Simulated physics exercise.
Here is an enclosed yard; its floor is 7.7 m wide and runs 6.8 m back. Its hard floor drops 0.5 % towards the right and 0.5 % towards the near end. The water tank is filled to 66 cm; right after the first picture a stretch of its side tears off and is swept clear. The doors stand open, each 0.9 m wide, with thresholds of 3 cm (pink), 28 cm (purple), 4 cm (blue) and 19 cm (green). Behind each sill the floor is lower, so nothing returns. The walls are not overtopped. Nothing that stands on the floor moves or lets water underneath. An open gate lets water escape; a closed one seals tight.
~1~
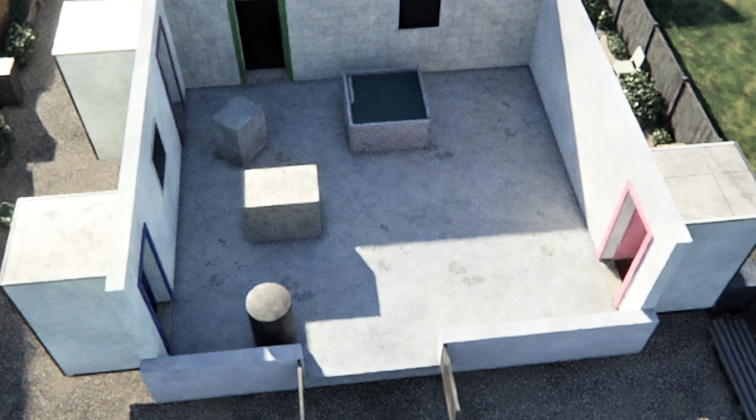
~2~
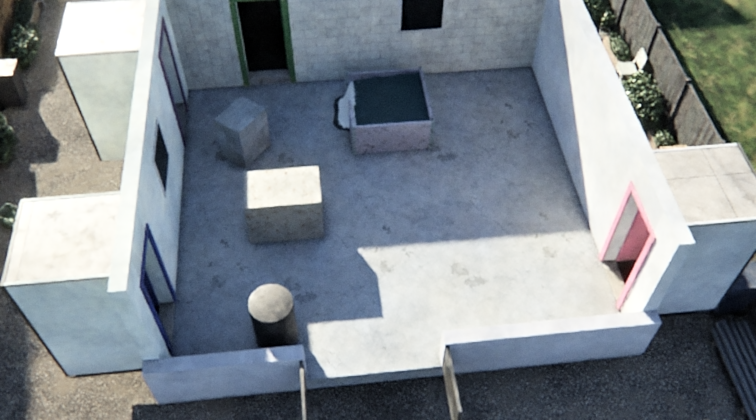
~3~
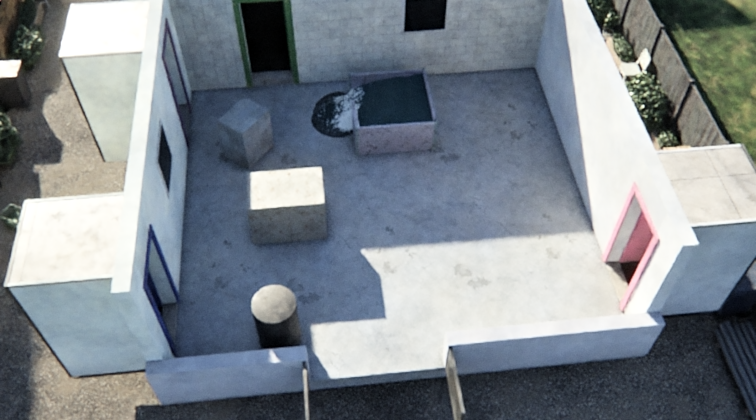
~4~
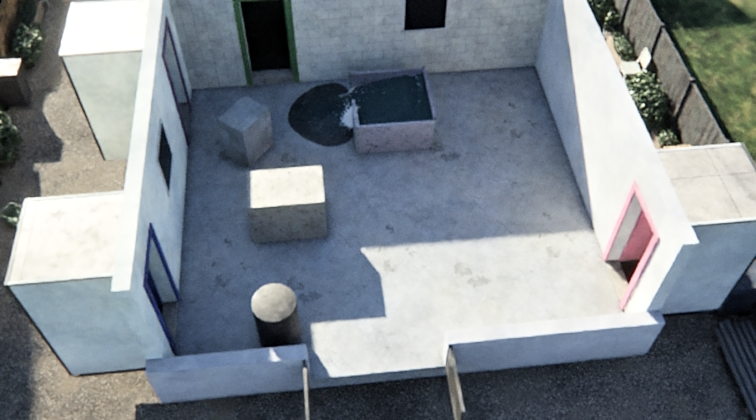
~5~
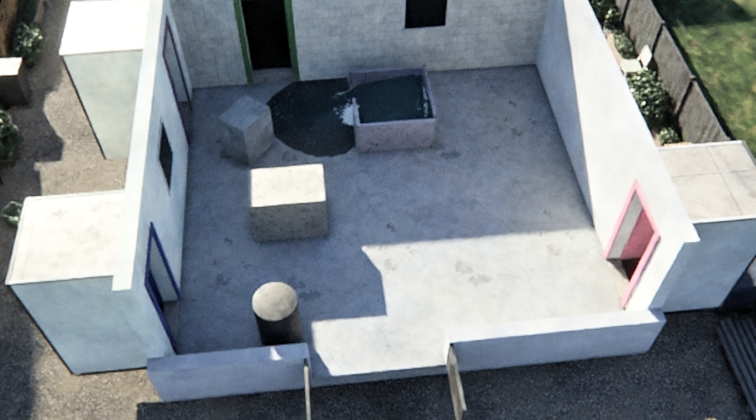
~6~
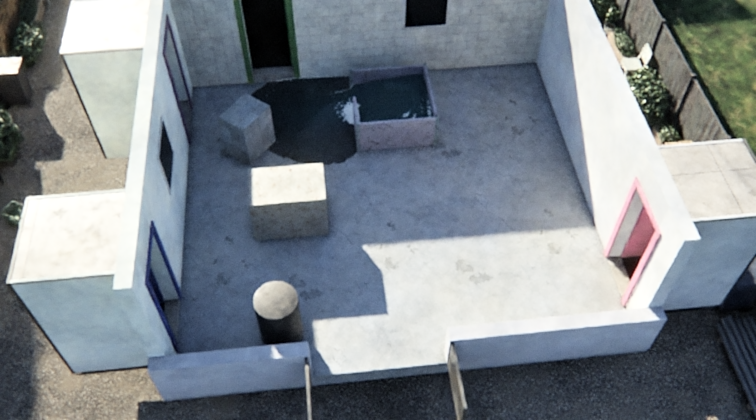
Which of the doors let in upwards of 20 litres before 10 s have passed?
Within that time: At the pink door it keeps below the limit; at the purple door it keeps below the limit; at the blue door it passes the limit; at the green door it does not reach the limit.
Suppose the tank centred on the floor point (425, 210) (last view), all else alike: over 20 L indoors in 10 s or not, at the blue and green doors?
Then: Blue not over, green under.
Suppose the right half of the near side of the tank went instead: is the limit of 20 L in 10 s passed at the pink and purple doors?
Against that limit: Pink past it, purple not over.
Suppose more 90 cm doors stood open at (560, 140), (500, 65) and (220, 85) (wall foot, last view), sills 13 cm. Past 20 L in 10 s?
In turn: Not over, not over, above.
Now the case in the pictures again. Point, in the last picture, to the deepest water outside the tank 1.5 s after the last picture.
Around (201, 103).
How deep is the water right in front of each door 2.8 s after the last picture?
In cm: Pink 0, purple 17, blue 2, green 14.
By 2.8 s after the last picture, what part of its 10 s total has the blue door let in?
Some 0 per cent by then.
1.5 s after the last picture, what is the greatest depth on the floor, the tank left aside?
About 38 cm.
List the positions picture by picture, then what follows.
Still water, 66 cm deep, in the water tank at (386, 98), in the first frame.
The front is at (340, 100), 0.5 m from the gap at (350, 106); 0.2 m2 of floor is under water; 66 cm left at the back of the water tank, in the second frame.
Water pours out at (353, 107) and has run 0.8 m, to (317, 125); typically 9 cm deep outside, 66 cm at the water tank's back, in the third frame.
Water pours out at (354, 106) and has run 1.3 m, to (293, 111); typically 6 cm deep outside, 63 cm at the water tank's back, in the fourth frame.
Water pours out at (354, 105) and has run 1.9 m, to a hidden place; typically 4 cm deep outside, 56 cm at the water tank's back, in the fifth frame.
Water pours out at (355, 103) and has run 2.4 m, to a hidden place; typically 4 cm deep outside, 57 cm at the water tank's back, in the sixth frame.
Then, 0.7 s after the last picture water covers 15 % of the floor and is deepest (36 cm) near (193, 92); pink door not reached, purple door 18 cm at the sill, 0 L in, blue door not reached, green door 18 cm at the sill, 0 L in.
Then, 1.5 s after the last picture water covers 20 % of the floor and is deepest (38 cm) near (201, 103); pink door not reached, purple door 27 cm at the sill, 1 L in, blue door not reached, green door 14 cm at the sill, 0 L in.
Then, 2.8 s after the last picture water covers 25 % of the floor and is deepest (20 cm) near (252, 100); pink door not reached, purple door 17 cm at the sill, 4 L in, blue door 2 cm at the sill, 0 L in, green door 14 cm at the sill, 0 L in.
Then, 5.3 s after the last picture water covers 40 % of the floor and is deepest (18 cm) near (176, 376); pink door not reached, purple door 10 cm at the sill, 4 L in, blue door 4 cm at the sill, 1 L in, green door 11 cm at the sill, 0 L in.
Then, 9.3 s after the last picture water covers 75 % of the floor and is deepest (9 cm) near (265, 347); pink door not reached, purple door 5 cm at the sill, 4 L in, blue door 7 cm at the sill, 53 L in, green door 5 cm at the sill, 0 L in.
